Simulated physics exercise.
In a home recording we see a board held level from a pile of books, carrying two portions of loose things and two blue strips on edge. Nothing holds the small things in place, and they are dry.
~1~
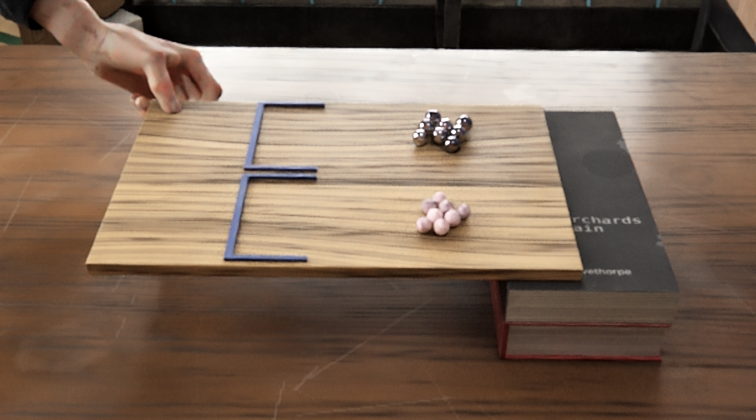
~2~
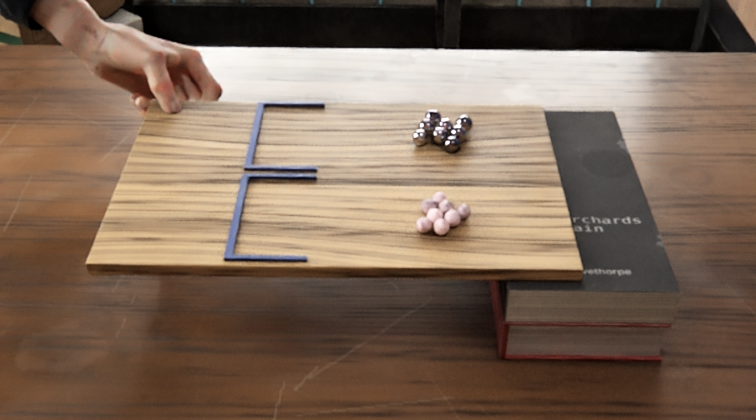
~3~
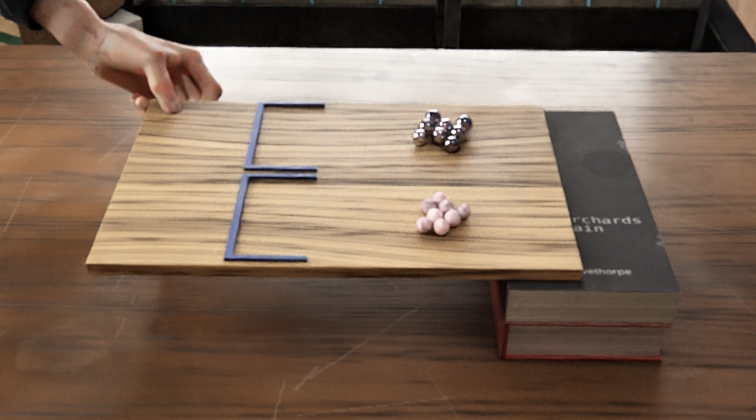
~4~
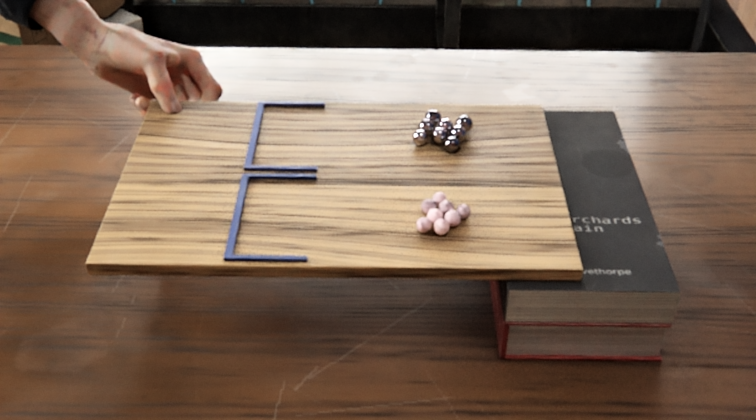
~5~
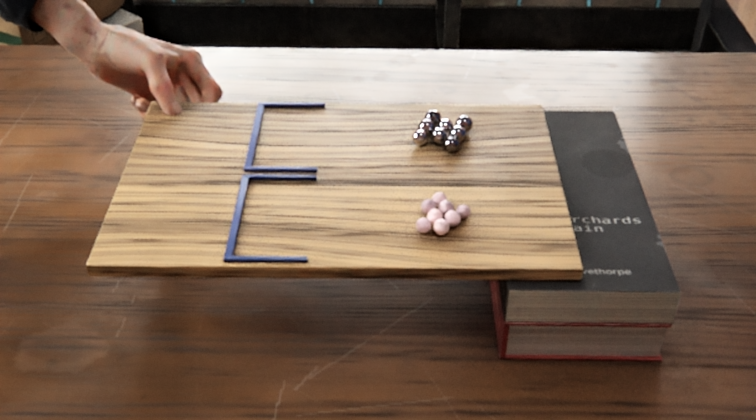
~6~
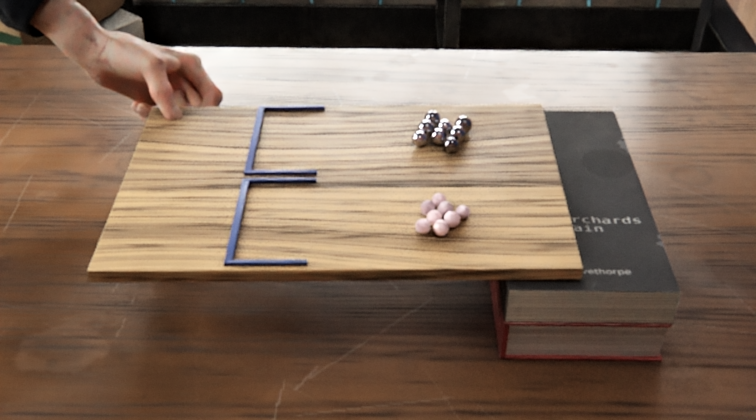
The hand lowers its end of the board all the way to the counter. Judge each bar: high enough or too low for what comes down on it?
The bar for the nearer lot is too low, the bar for the farther lot is too low.
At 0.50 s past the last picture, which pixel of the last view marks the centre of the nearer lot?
Centre at that time, last view: Approx. (403, 226).
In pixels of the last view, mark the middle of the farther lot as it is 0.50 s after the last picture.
Its centre lies close to (391, 143) in the last picture.
Then, 0.50 s on from there, board sloping at 9°; nearer lot on its way down; farther lot on its way down.
Then, 0.93 s on from there, board resting at 13°; nearer lot the bulk past its bar; farther lot the whole lot past its bar.
In the end, board resting at 13°; nearer lot the bulk past its bar; farther lot the whole lot past its bar.
